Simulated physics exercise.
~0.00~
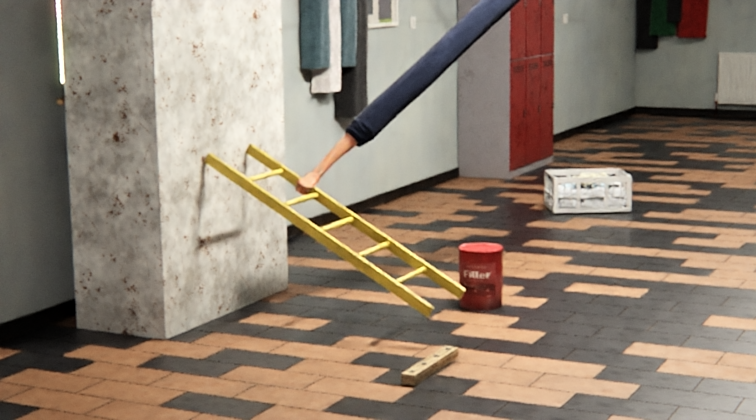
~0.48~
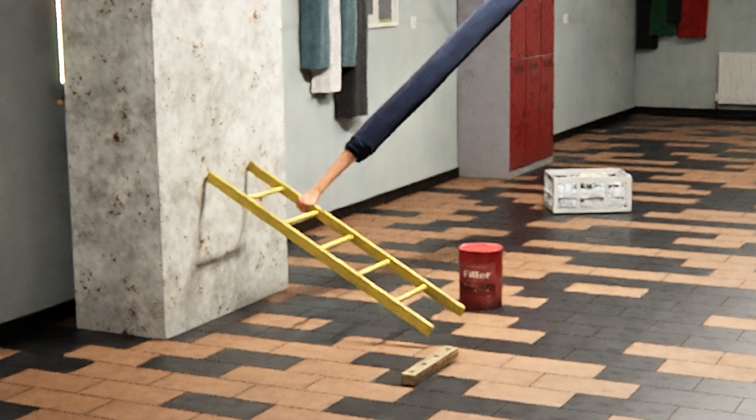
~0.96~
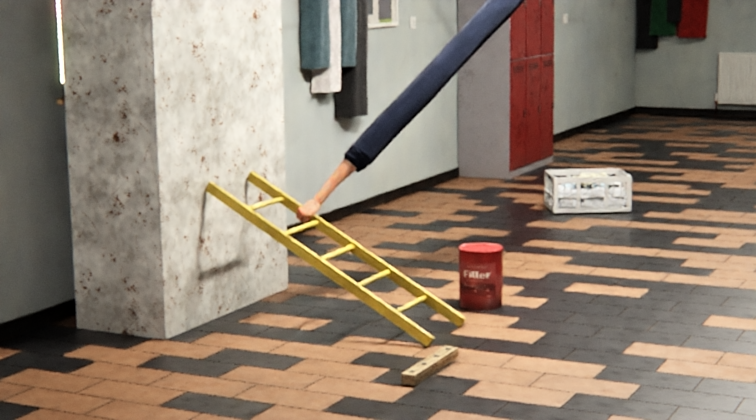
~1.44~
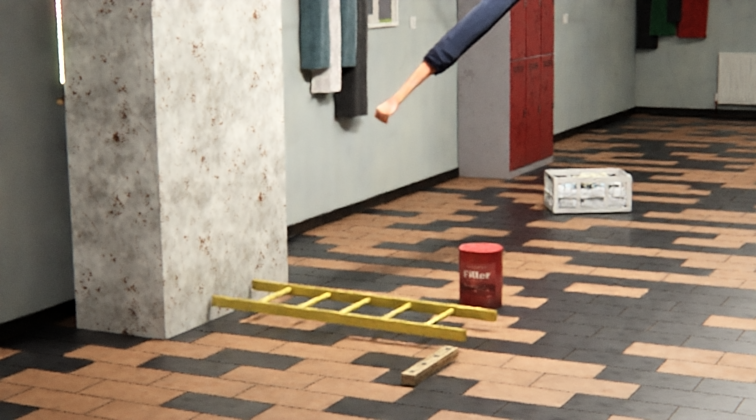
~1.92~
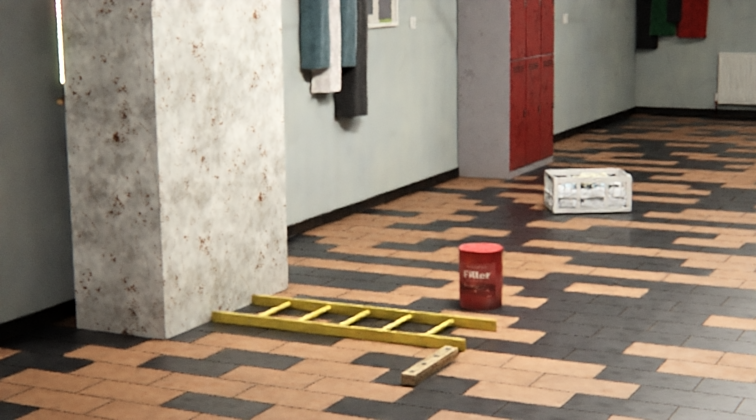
The footage shows a hand lowering a slanted yellow ladder against a speckled concrete pillar, near a wooden strip and a red pail on a tiled floor. The hand lets go and withdraws, and the ladder slips down until it lies flat, while the strip and pail stay put.
